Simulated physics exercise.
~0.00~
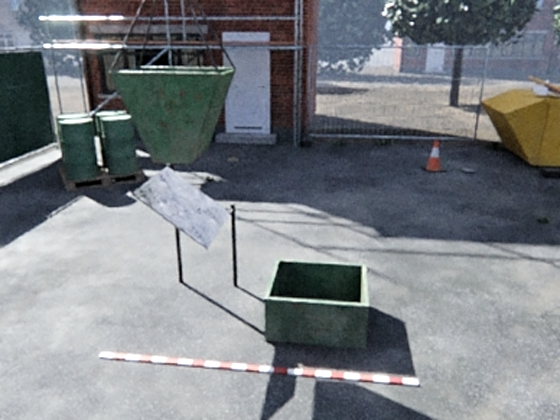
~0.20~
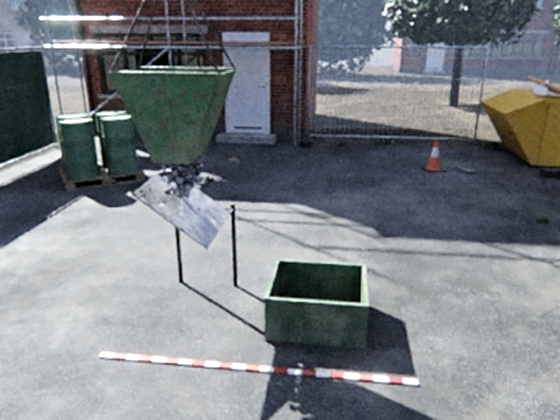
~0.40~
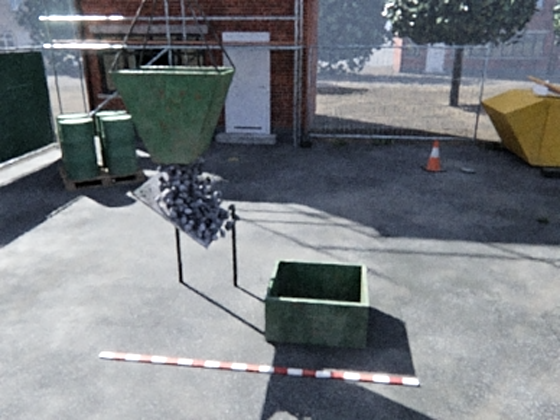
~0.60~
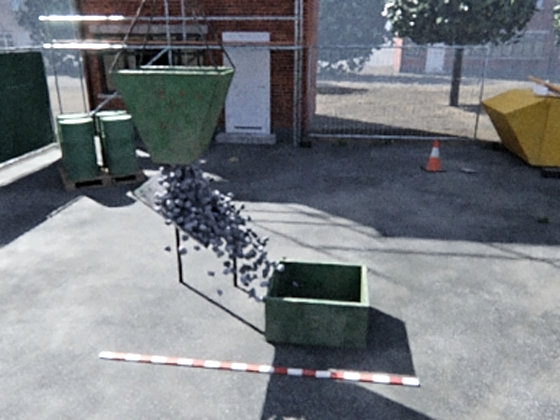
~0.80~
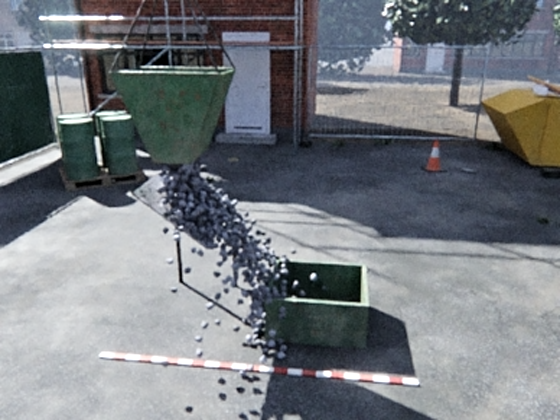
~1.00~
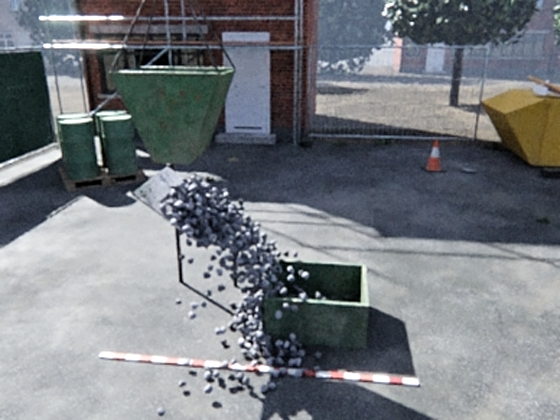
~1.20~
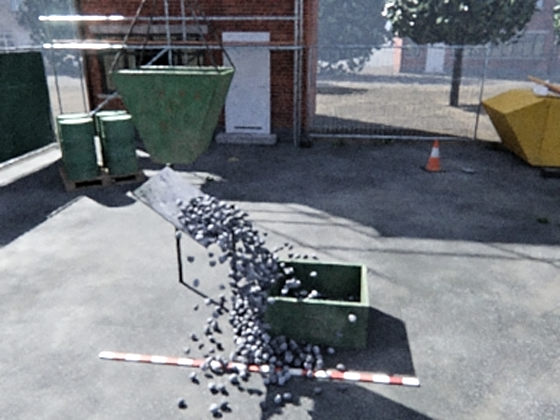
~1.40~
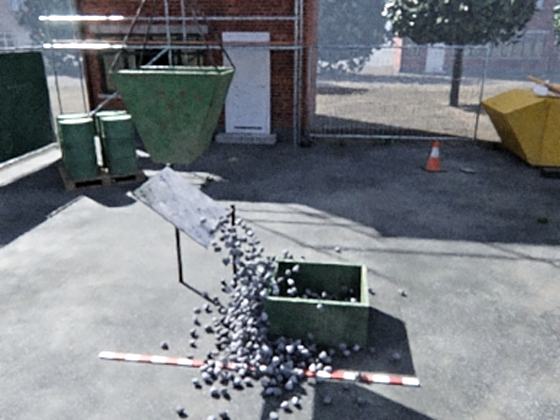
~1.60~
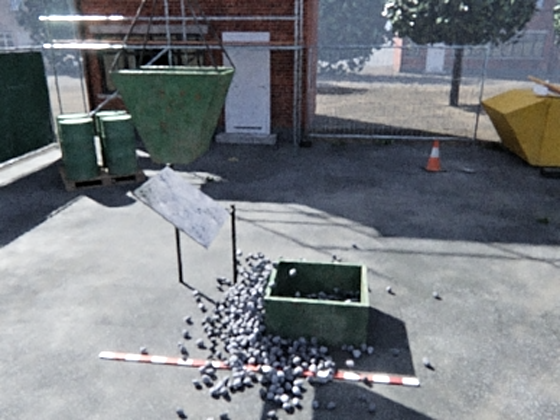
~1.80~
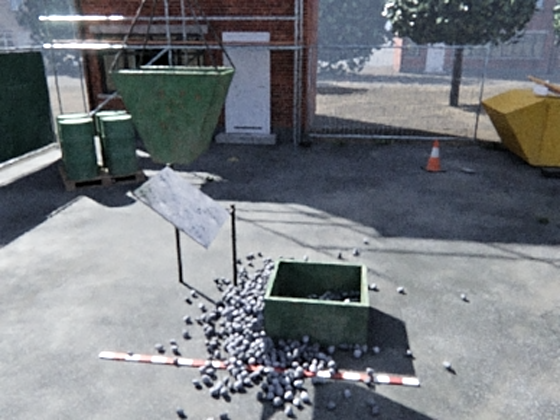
In a paved yard seen from a raised viewpoint, a green skip hangs at upper left above a tilted grey steel plate on thin dark legs. A green open bin stands right of the plate, behind a red and white striped bar, with a brick building, an orange cone and a yellow skip beyond. Dark grey stones drop from the bottom of the hanging skip, strike the plate and slide down to the right. Many fall short of the bin, while some go in. The plate clears, leaving most stones heaped left and in front of the bin, with a few scattered to its right.
